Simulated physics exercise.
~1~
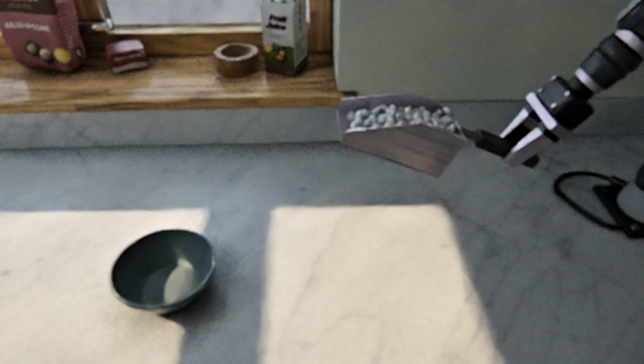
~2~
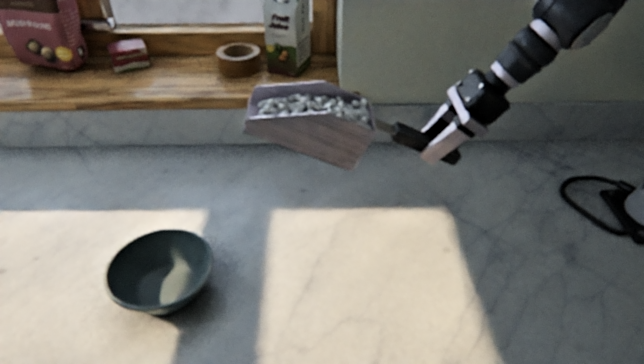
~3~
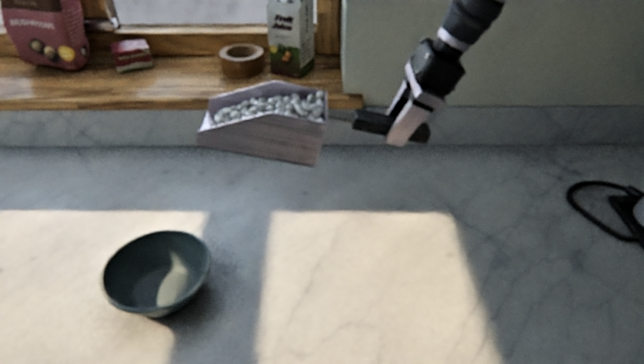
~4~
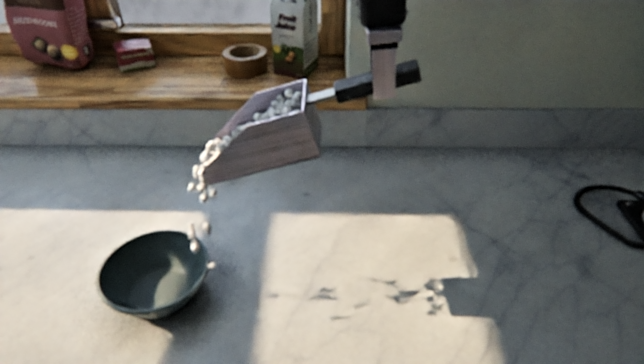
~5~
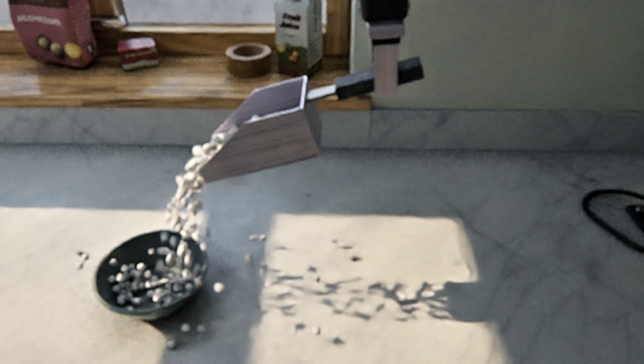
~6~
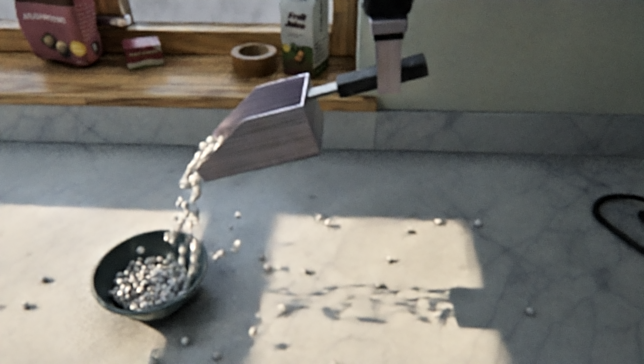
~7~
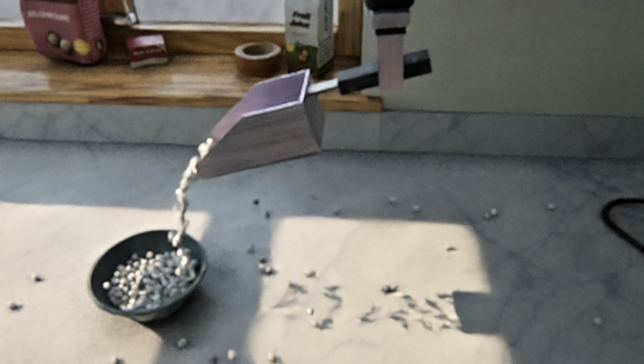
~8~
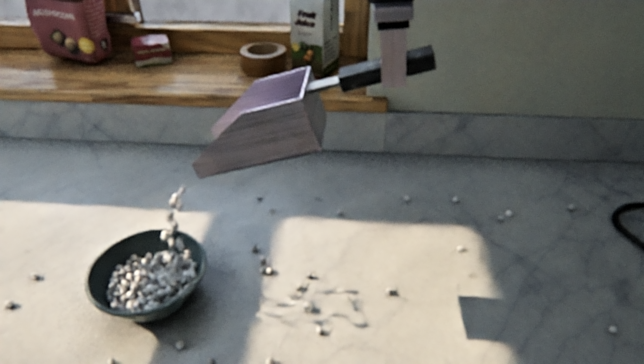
A robot arm carries a pale wooden-looking scoop, heaped with small white and grey beads, leftward over a grey marble counter seen from slightly above. A dark green bowl sits at the left in a patch of sunlight, with a packet, a roll of tape and a carton on the wooden windowsill behind. Above and to the right of the bowl, the arm tips the scoop forward and beads pour from its open front. Most land in the bowl and pile up, while others bounce and scatter across the counter. The stream thins to a last few falling beads, leaving the bowl well filled and the scoop still tilted.
